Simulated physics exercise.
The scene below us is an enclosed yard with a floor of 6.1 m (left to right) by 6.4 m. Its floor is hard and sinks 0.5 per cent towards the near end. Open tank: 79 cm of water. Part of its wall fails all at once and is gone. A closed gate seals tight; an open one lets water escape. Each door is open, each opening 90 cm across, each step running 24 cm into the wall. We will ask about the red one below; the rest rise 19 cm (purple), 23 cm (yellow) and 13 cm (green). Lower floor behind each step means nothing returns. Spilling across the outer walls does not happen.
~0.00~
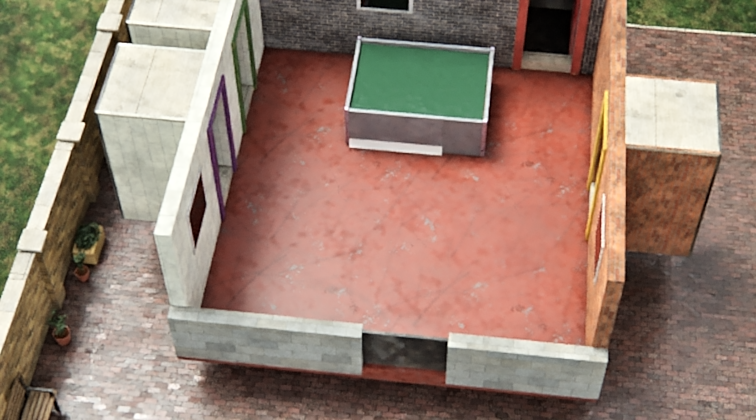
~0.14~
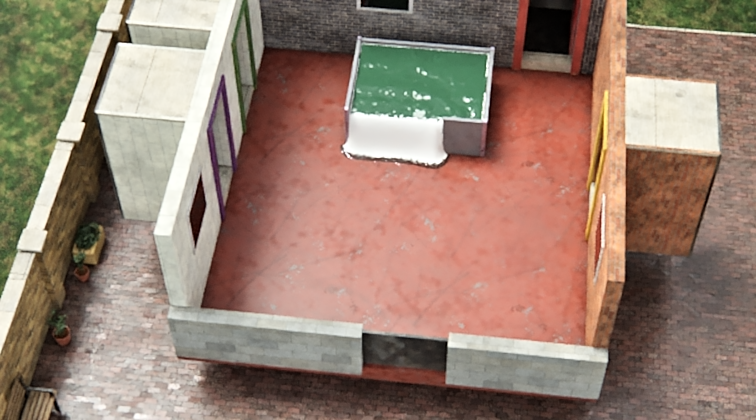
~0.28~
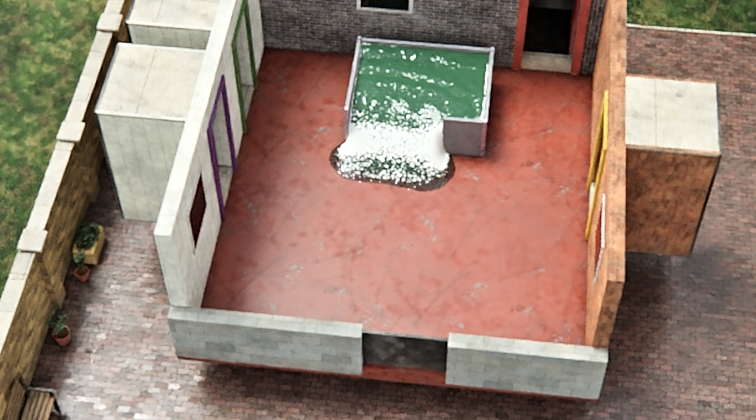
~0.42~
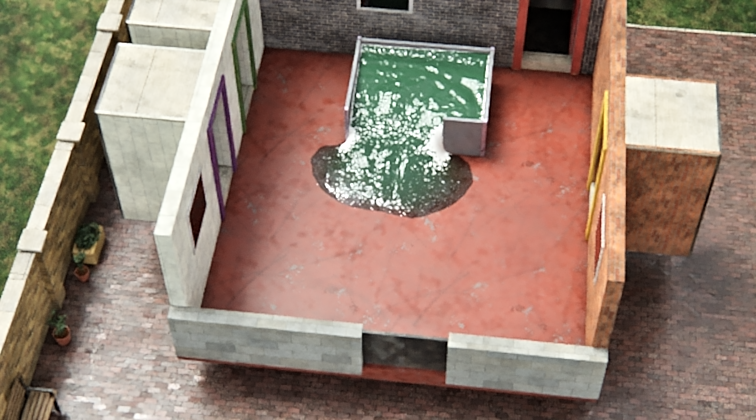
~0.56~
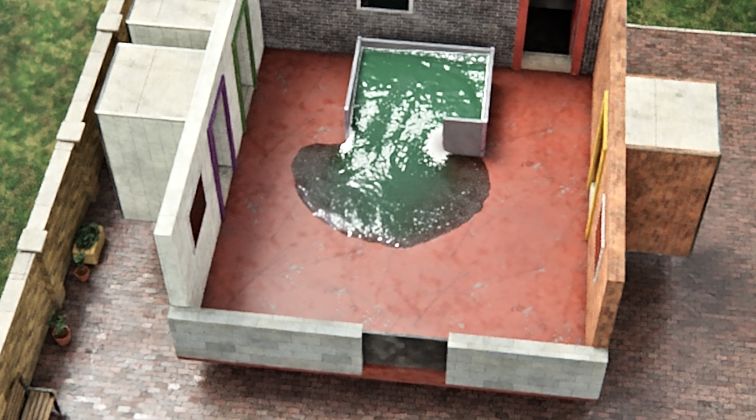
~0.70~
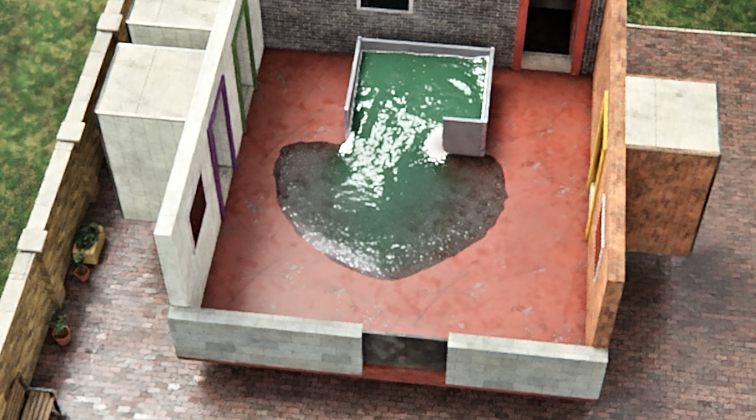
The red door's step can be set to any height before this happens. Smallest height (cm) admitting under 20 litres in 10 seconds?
Roughly 10.5 cm.
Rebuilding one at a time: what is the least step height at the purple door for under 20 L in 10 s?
The purple door needs around 9.5 cm.
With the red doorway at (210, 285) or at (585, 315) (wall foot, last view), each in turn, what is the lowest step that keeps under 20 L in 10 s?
About 23 cm for the first and 16 cm for the second.
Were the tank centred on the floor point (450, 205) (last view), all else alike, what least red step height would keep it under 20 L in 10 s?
A minimum of about 12.5 cm.
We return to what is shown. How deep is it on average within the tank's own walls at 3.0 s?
Around 22 cm on average.
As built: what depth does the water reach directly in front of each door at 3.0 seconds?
Door by door, in centimetres - purple 9, red 0, yellow 1, green 0.
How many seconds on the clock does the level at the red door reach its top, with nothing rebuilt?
Crest at t of about 8.0 s.
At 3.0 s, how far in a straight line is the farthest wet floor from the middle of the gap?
Distance from gap: Approx. 5.4 m.
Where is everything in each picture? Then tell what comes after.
In the first frame, the open tank at (421, 82) is whole and still, 79 cm deep; the red door at (551, 31) is dry.
In the second frame, the gap is at (395, 134), the front 0.4 m out at (428, 165); the back of the open tank holds 79 cm.
In the third frame, water pours out at (395, 136) and has run 0.8 m, to (411, 185); about 14 cm deep outside, 78 cm at the back.
In the fourth frame, water pours out at (395, 138) and has run 1.4 m, to (401, 212); about 11 cm deep outside, 70 cm at the back.
In the fifth frame, the gap is at (395, 138), the front 2.1 m out at (392, 243); the back of the open tank holds 68 cm.
In the sixth frame, the gap is at (395, 138), the front 2.8 m out at (380, 275); the back of the open tank holds 66 cm; the red door at (551, 31), 3.3 m from the gap, is still 2.4 m from the nearest water.
After 1.4 s water covers 50 % of the floor, deepest (36 cm) near (364, 149); it has not reached the red door.
After 3.0 s water covers 55 % of the floor, deepest (36 cm) near (273, 345); it has not reached the red door.
After 10.0 s water covers 100 % of the floor, deepest (18 cm) near (427, 71); 14 cm at the red door, 0 litres in over its 21 cm step.
At the red door as built, the water arrived by 5.9 s and peaked near 17 cm at 8.0 s.
Run again over the same 10 s with other heights there, 41 litres in over 8.5 cm, 14 litres over 11.5 cm. The limit of 20 litres is kept from about 10.5 cm up.
